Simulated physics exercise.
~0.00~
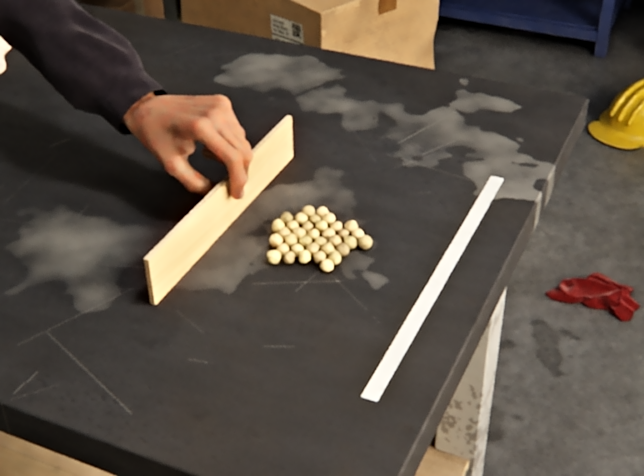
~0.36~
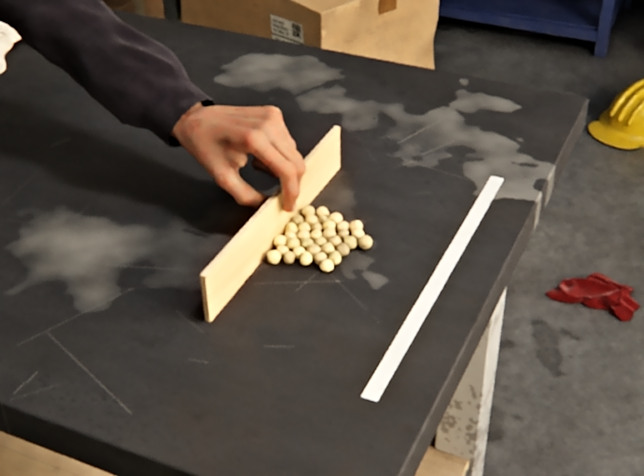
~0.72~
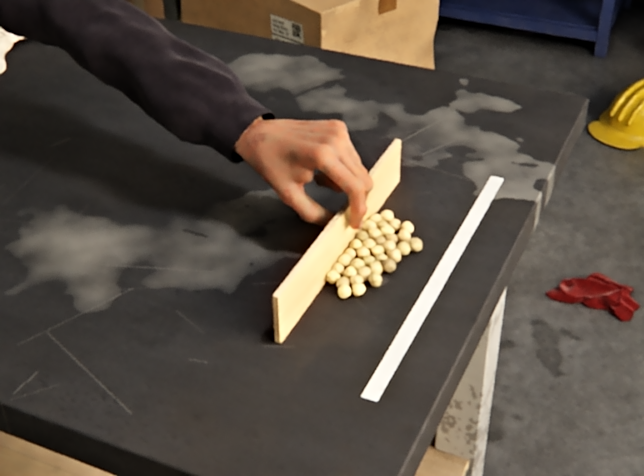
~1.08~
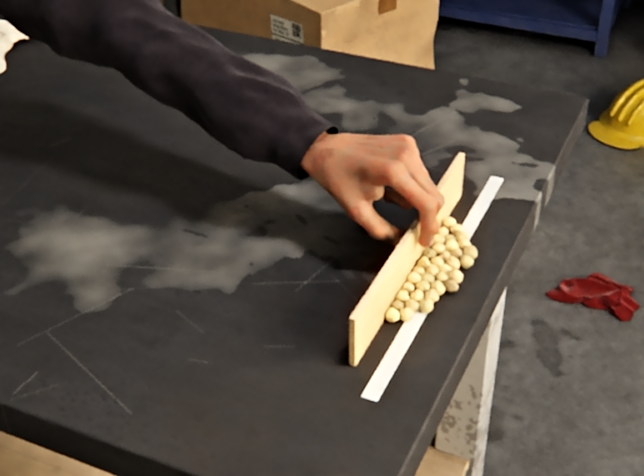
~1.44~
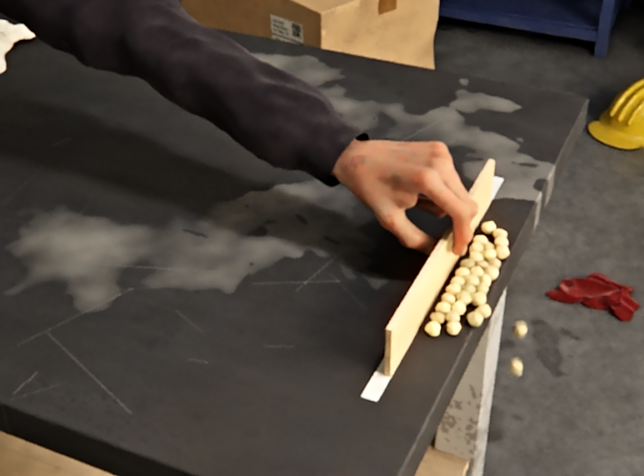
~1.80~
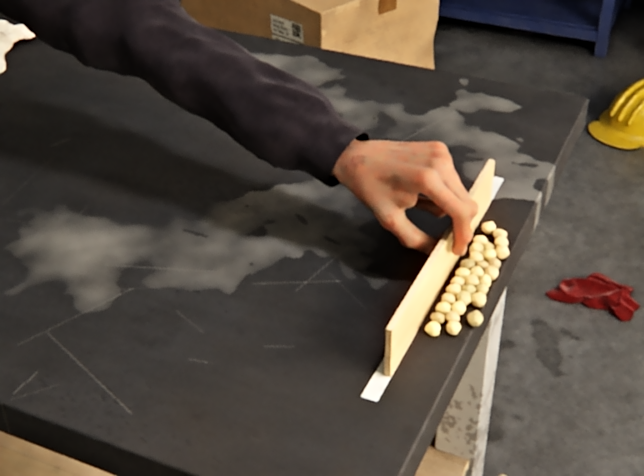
The footage shows a hand sliding an upright strip of wood rightward across a dark table, pushing a heap of small pale balls toward the edge. The strip stops at the white tape, a few balls drop off, and most remain on the table.
